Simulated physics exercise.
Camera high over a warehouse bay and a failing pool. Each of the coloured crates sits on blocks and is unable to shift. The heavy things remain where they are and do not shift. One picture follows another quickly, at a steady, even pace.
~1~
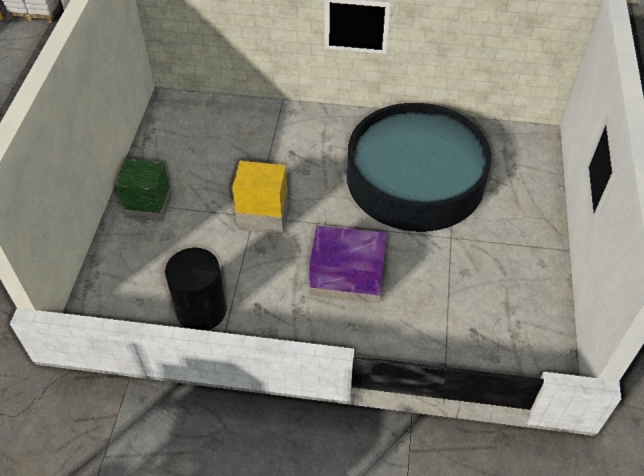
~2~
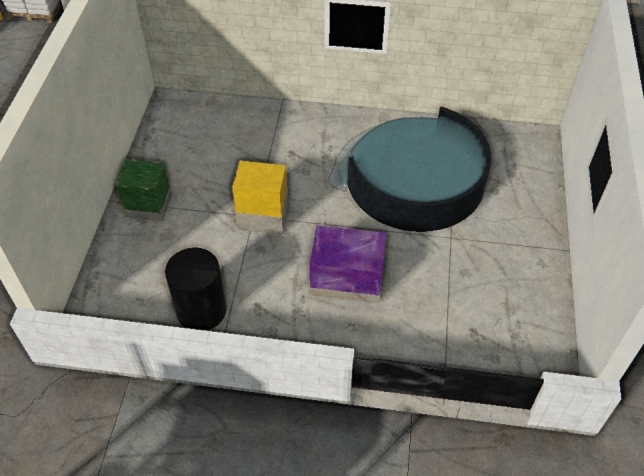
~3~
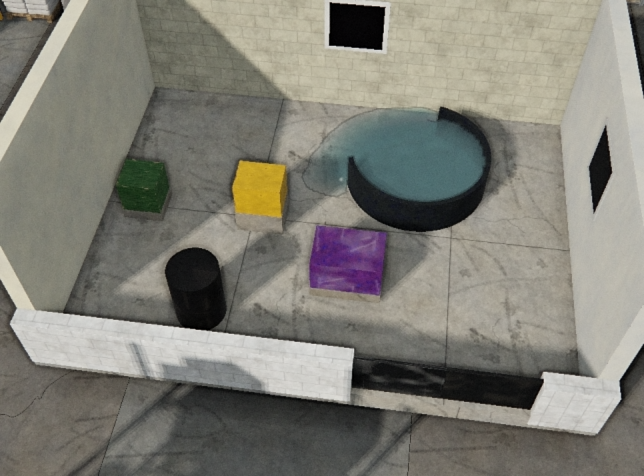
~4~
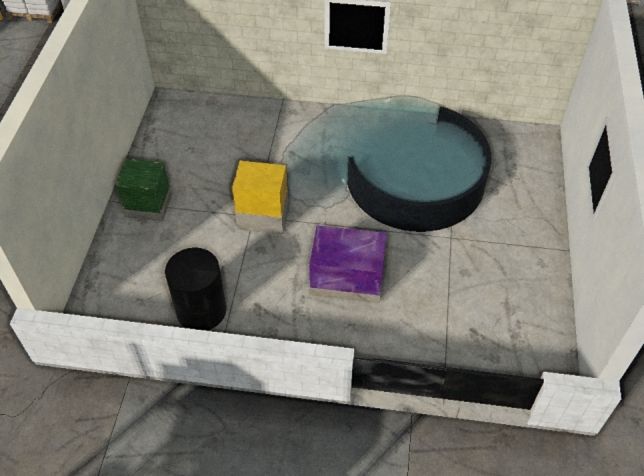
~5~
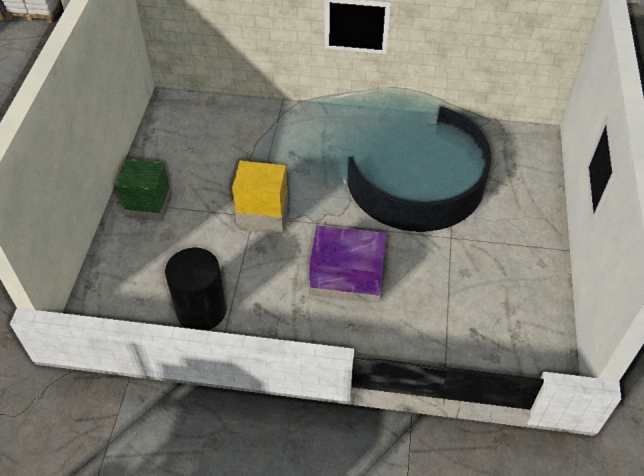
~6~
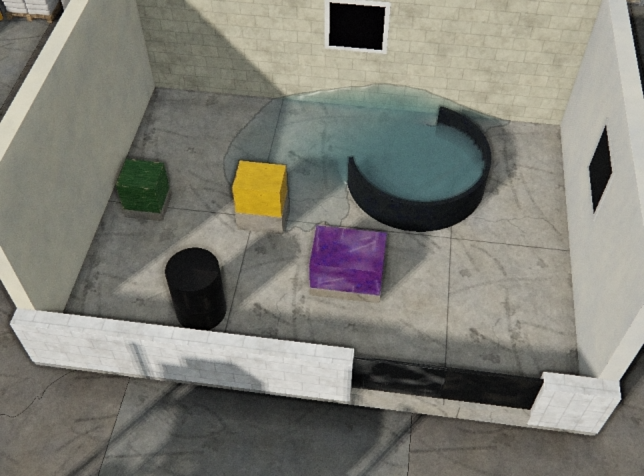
Water pours from a gap in the round pool's far side and spreads behind the yellow crate.
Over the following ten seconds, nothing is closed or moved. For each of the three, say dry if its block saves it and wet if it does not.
My prediction: The yellow crate will have no water on it, the purple crate will have no water on it, the green crate will have water on it.
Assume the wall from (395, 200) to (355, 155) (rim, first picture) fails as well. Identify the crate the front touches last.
I'd go with the crate marked green.
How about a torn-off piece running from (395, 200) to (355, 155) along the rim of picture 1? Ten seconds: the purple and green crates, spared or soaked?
As it turns out, the purple crate gets overtopped, and the green crate is left untouched.
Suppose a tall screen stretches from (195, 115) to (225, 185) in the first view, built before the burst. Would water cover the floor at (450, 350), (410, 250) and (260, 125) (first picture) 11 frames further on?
As listed: Not flooded, clear, wet.
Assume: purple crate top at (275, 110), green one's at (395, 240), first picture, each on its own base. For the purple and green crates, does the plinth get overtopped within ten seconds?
Note: Purple crate is caught; green crate stays out of reach.
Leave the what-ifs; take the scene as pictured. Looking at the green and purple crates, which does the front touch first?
It's the green-painted one.
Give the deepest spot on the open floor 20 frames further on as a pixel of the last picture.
Somewhere near (117, 183), I think.
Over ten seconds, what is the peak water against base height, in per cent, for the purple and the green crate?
The first reaches around 40 in a hundred, the second around 160.
A moment on, water covers 35 % of the floor; the yellow crate water round its plinth, the purple crate not reached, the green crate water round its plinth.
Next, water covers 35 % of the floor; the yellow crate water round its plinth, the purple crate water round its plinth, the green crate water round its plinth.
Then, water covers 50 % of the floor; the yellow crate water round its plinth, the purple crate water round its plinth, the green crate water round its plinth.
Later, water covers 85 % of the floor; the yellow crate water round its plinth, the purple crate water round its plinth, the green crate water round its plinth.
In the end, water covers 100 % of the floor; the yellow crate stayed above the water, the purple crate stayed above the water, the green crate was topped.
